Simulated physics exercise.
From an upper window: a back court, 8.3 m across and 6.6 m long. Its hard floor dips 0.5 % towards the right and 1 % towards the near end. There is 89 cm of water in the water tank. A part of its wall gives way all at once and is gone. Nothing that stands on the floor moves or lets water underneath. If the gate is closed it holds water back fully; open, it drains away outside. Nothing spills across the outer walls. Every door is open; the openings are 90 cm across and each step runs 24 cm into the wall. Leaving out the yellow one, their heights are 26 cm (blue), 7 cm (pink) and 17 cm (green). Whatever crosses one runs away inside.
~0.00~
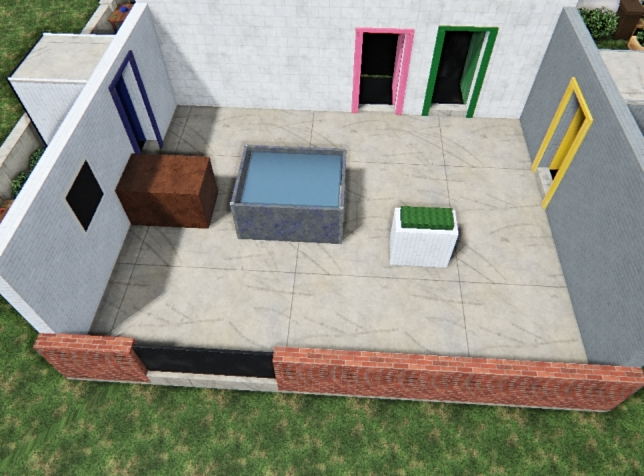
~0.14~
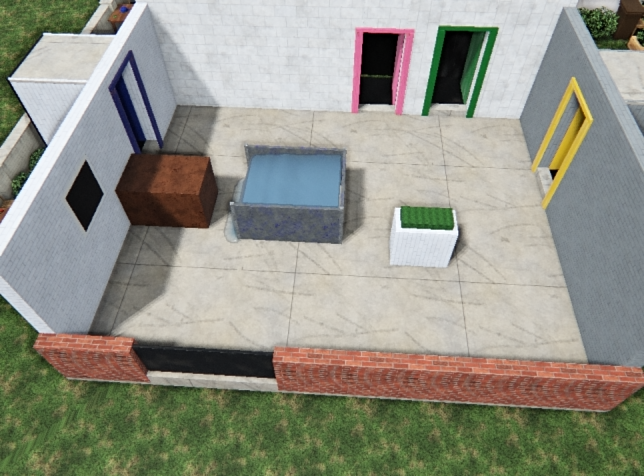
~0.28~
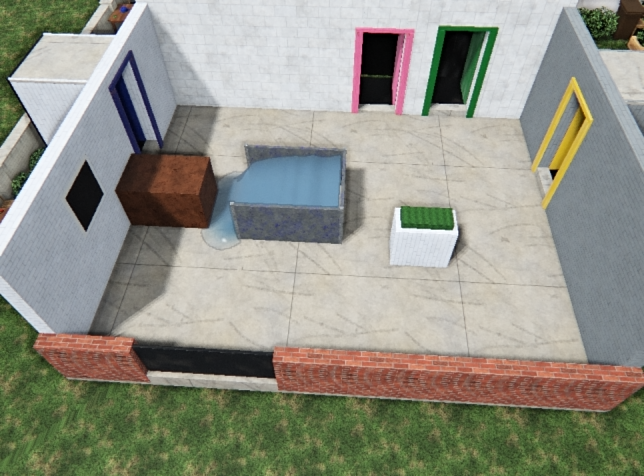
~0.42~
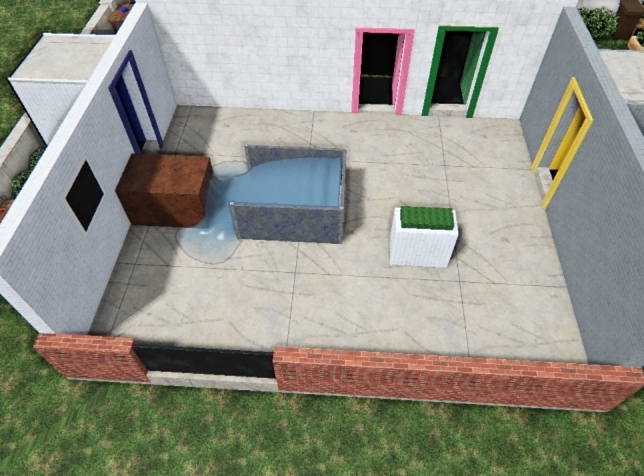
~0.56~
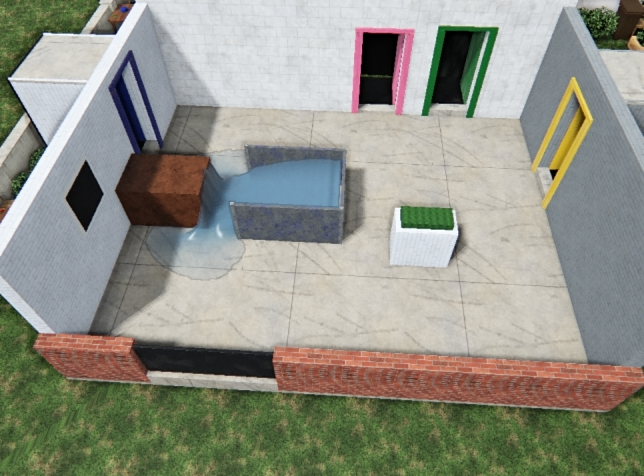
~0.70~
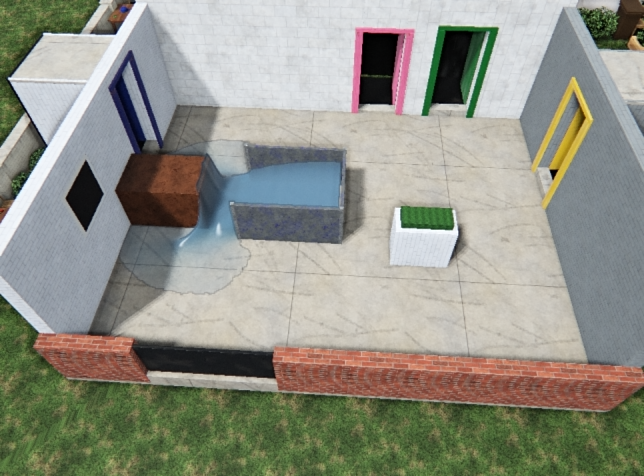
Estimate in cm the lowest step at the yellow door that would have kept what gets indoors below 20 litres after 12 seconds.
About 4.5 cm.
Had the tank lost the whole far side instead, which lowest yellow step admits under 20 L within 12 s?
About 8.0 cm.
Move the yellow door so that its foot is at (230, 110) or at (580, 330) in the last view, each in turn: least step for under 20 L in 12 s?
About 19 and 8.0 cm.
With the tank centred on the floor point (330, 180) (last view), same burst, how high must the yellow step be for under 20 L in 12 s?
About 6.0 cm.
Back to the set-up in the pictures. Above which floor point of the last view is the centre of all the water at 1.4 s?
At about (236, 210).
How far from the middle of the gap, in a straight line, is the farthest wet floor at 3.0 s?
About 4.4 m.
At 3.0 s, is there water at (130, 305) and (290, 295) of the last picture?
In turn: Under water, not reached.
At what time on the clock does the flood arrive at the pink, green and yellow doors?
Pink 3.2 s, green 4.5 s, yellow 6.5 s.
After 1.4 s water covers 25 % of the floor, deepest (53 cm) near (216, 211); it has not reached the yellow door.
After 3.0 s water covers 35 % of the floor, deepest (24 cm) near (163, 142); it has not reached the yellow door.
After 12.0 s water covers 95 % of the floor, deepest (12 cm) near (445, 380); 6 cm at the yellow door, 0 litres in over its 17 cm step.
At the yellow door as built, the water arrived by 6.3 s and peaked near 8 cm at 8.4 s.
With a step of 4 cm, 28 litres would have come in within the 12 s; with 5.5 cm, 9 litres. So under 20 litres takes about 4.5 cm.
